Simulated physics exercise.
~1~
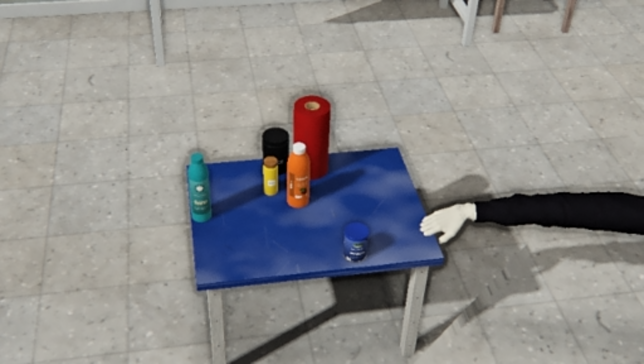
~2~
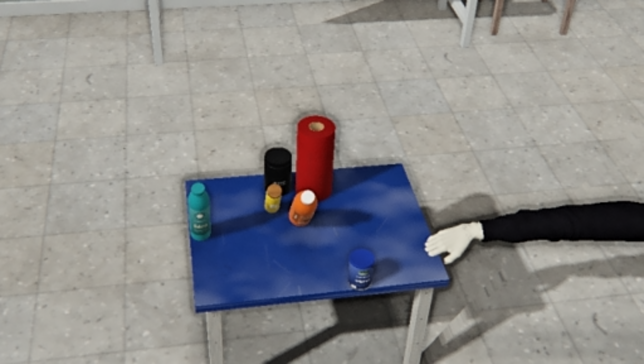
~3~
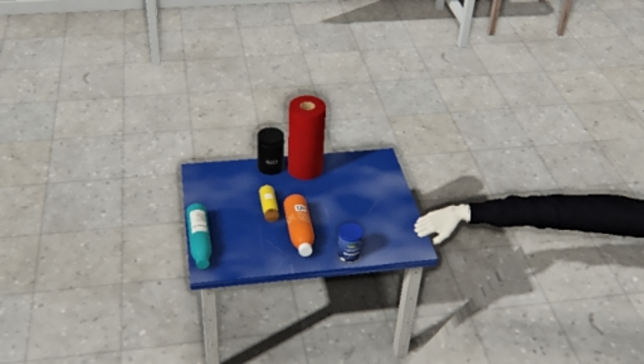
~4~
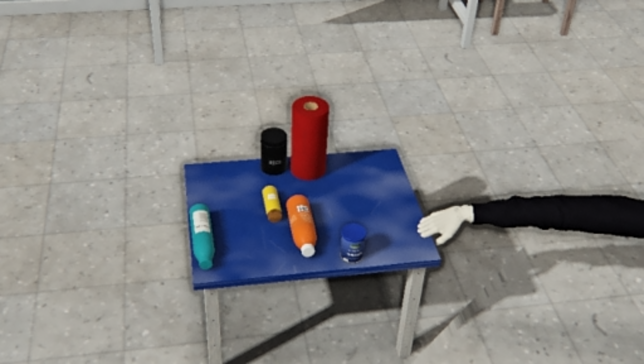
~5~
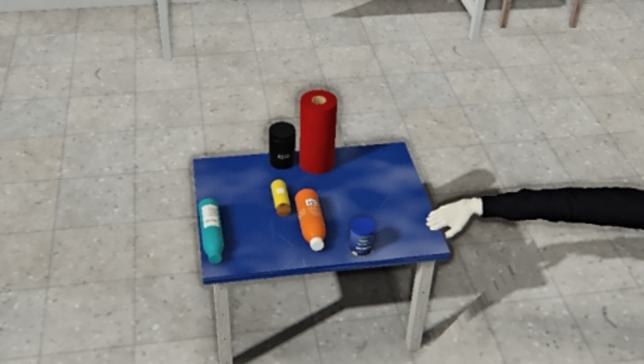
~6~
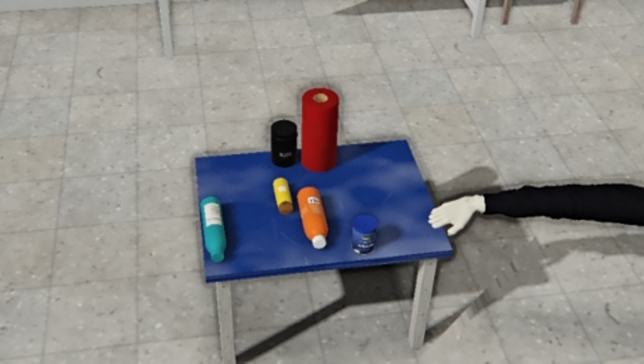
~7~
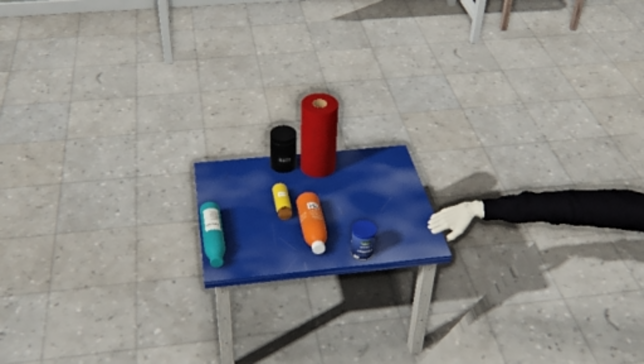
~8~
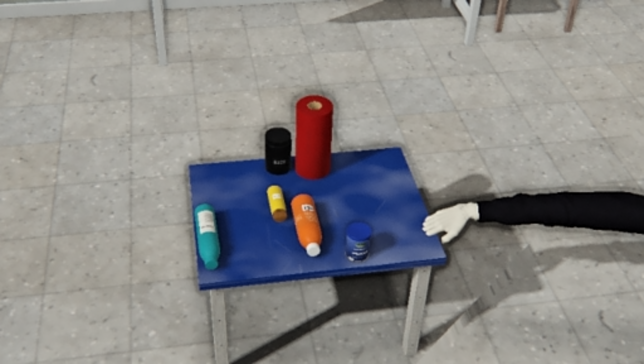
A blue table holding six items jolts towards the viewer and back beside an outstretched gloved hand, and the yellow shaker, turquoise bottle and orange bottle tip over. They end lying on the tabletop, while the red roll, black jar and blue tin remain upright.
